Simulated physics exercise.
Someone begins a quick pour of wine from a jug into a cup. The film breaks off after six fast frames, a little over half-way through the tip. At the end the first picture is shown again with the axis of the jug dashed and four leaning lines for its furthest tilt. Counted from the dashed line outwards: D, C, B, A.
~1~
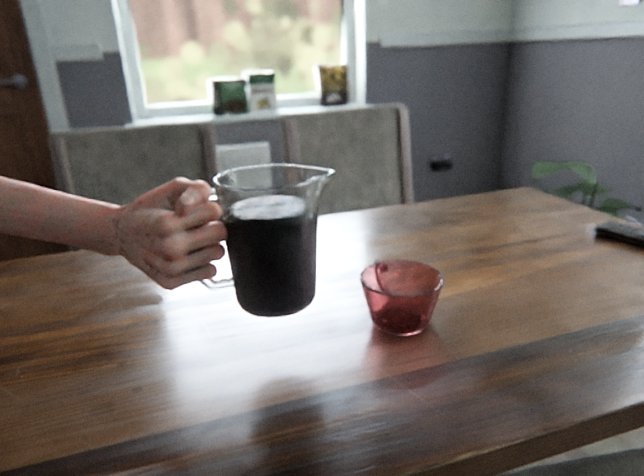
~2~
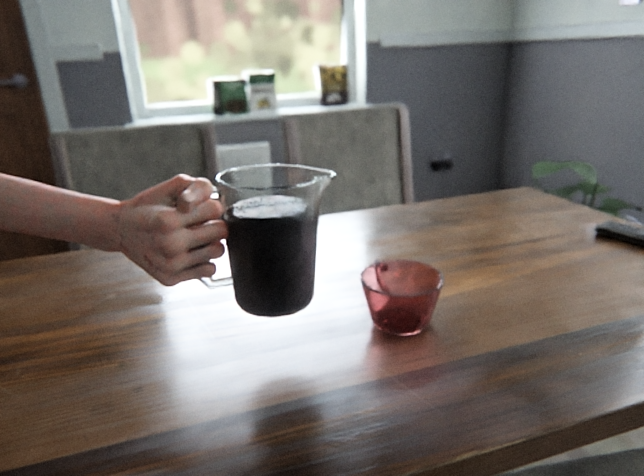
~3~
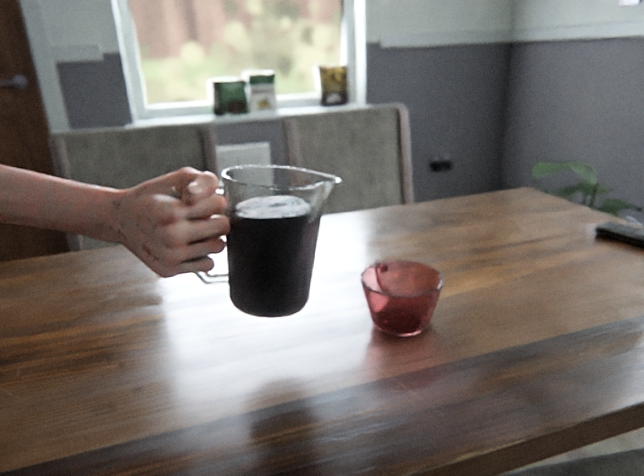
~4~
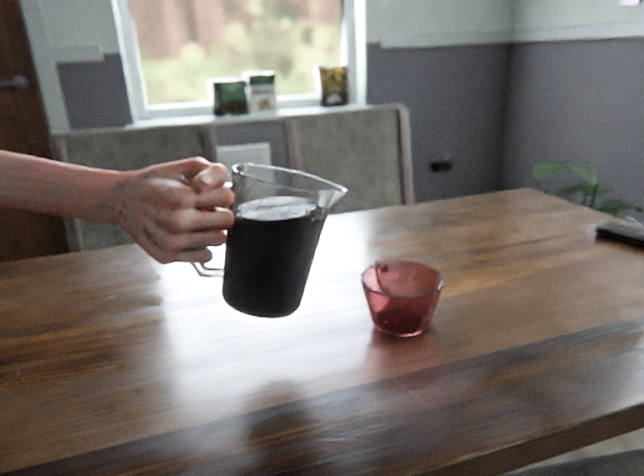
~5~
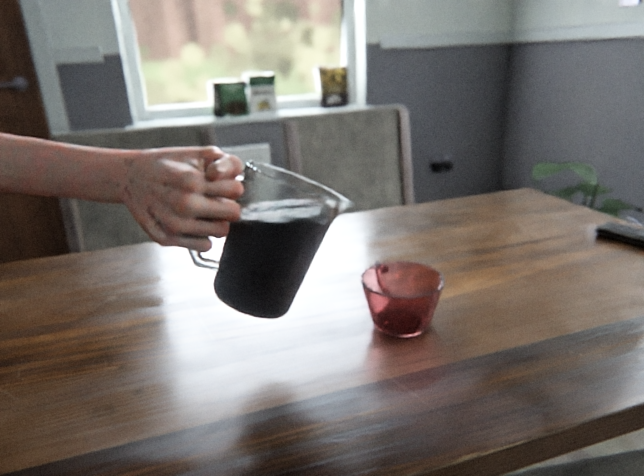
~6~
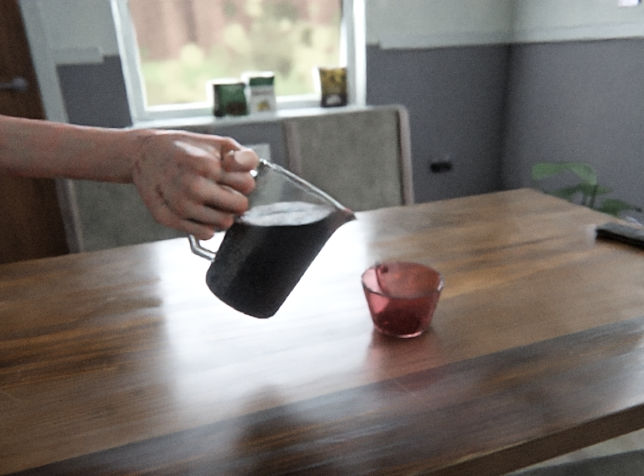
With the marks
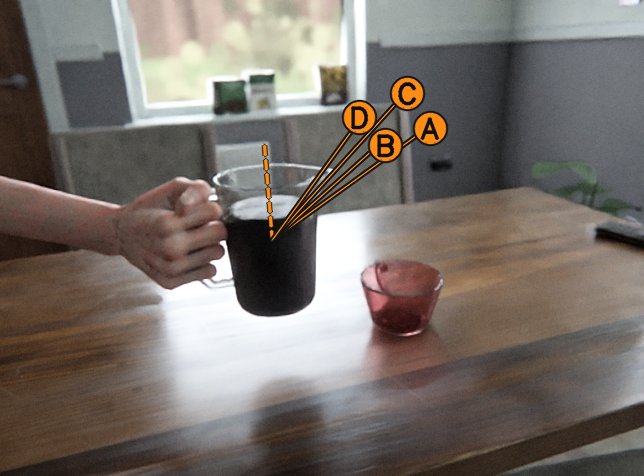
A hand reaching in from the left holds a clear glass jug of dark liquid above a brown wooden table, seen from slightly above by a still camera. A small translucent red cup sits to its right, with grey chairs, a bright window and grey walls behind. The jug starts upright, then tilts steadily rightward as the hand rises slightly, the liquid reaching its spout.
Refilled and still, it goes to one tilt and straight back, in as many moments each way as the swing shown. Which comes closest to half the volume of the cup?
B beats the others.
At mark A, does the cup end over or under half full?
Over.
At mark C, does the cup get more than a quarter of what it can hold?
Yes, it does.
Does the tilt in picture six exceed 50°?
No.
On the marked copy, A at (415, 136); B at (369, 153); C at (394, 104); D at (350, 132).
With A, the cup ends with about 74 % of what it can hold.
With B, the cup ends with about 51 % of what it can hold.
With C, the cup ends with about 33 % of what it can hold.
With D, the cup ends with about 17 % of what it can hold.
